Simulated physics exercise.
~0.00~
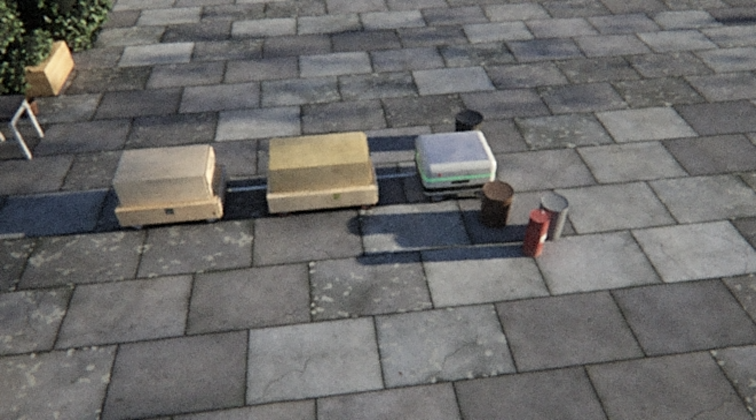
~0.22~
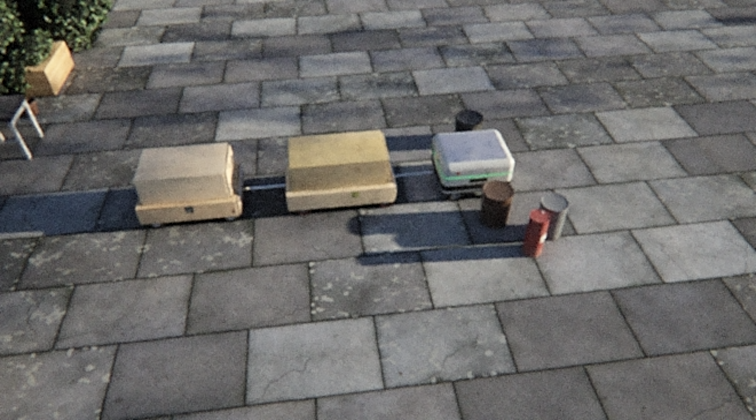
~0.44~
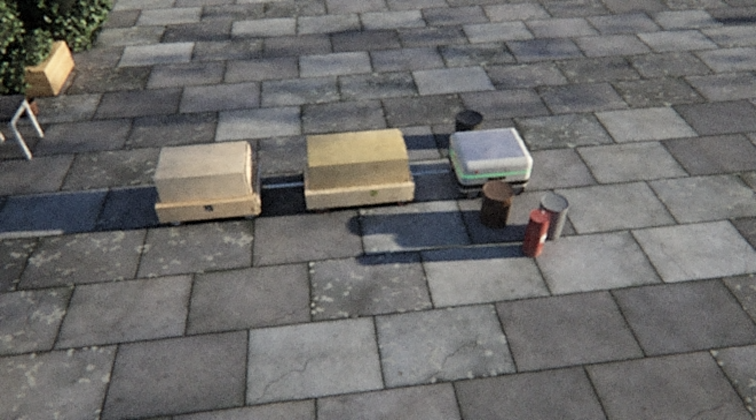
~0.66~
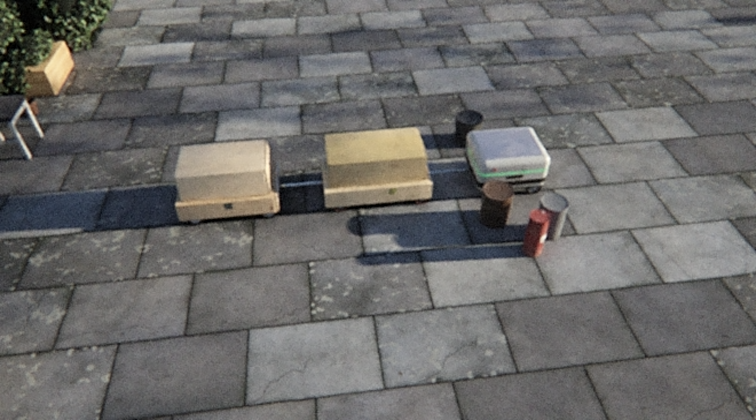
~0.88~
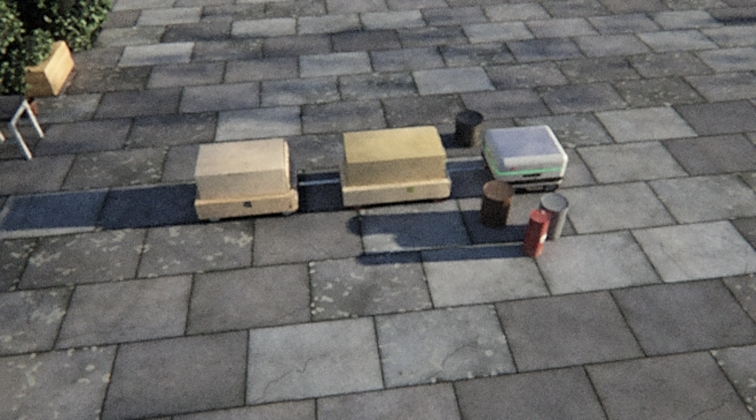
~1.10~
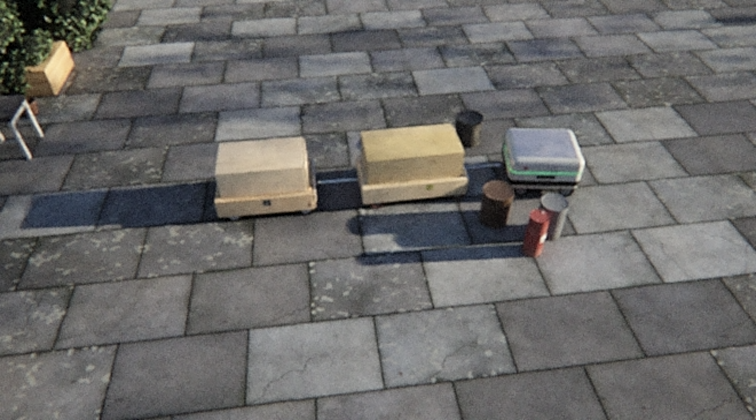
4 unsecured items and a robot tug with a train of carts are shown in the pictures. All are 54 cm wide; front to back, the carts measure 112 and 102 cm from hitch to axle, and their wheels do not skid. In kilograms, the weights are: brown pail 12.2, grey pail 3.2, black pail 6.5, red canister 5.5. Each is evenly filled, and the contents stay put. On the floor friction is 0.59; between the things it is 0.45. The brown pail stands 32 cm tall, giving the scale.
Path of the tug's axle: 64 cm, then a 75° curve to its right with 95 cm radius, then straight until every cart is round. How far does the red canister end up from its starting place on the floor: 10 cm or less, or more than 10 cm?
Moves away.
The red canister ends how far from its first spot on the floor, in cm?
The shift is close to 30 cm.
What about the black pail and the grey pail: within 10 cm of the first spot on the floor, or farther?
First the black pail: It stays in position; then the grey pail: It departs its position.
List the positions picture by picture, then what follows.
The first frame shows tug 0 cm along; red canister (536, 234); brown pail (496, 205).
The second frame shows tug 16 cm along; black pail (468, 129); brown pail (496, 205).
The third frame shows tug 32 cm along; grey pail (551, 217); black pail (468, 129).
The fourth frame shows tug 48 cm along; brown pail (496, 205); grey pail (551, 217).
The fifth frame shows tug 64 cm along; black pail (468, 129); brown pail (496, 205).
The sixth frame shows tug 80 cm along; red canister (536, 234); grey pail (551, 217).
After 2.50 s, tug 182 cm along.
After 4.30 s, tug 314 cm along; red canister moved 10 cm near (541, 242); brown pail moved 36 cm; grey pail moved 19 cm.
After 5.60 s, tug 409 cm along; red canister moved 30 cm near (541, 262); grey pail moved 66 cm; brown pail moved 55 cm.
In the end (7.5 s), not toppled but over 10 cm from the start, brown pail, grey pail and red canister; black pail under 10 cm from the start. At the end, from the last picture's camera, red canister near (541, 262).
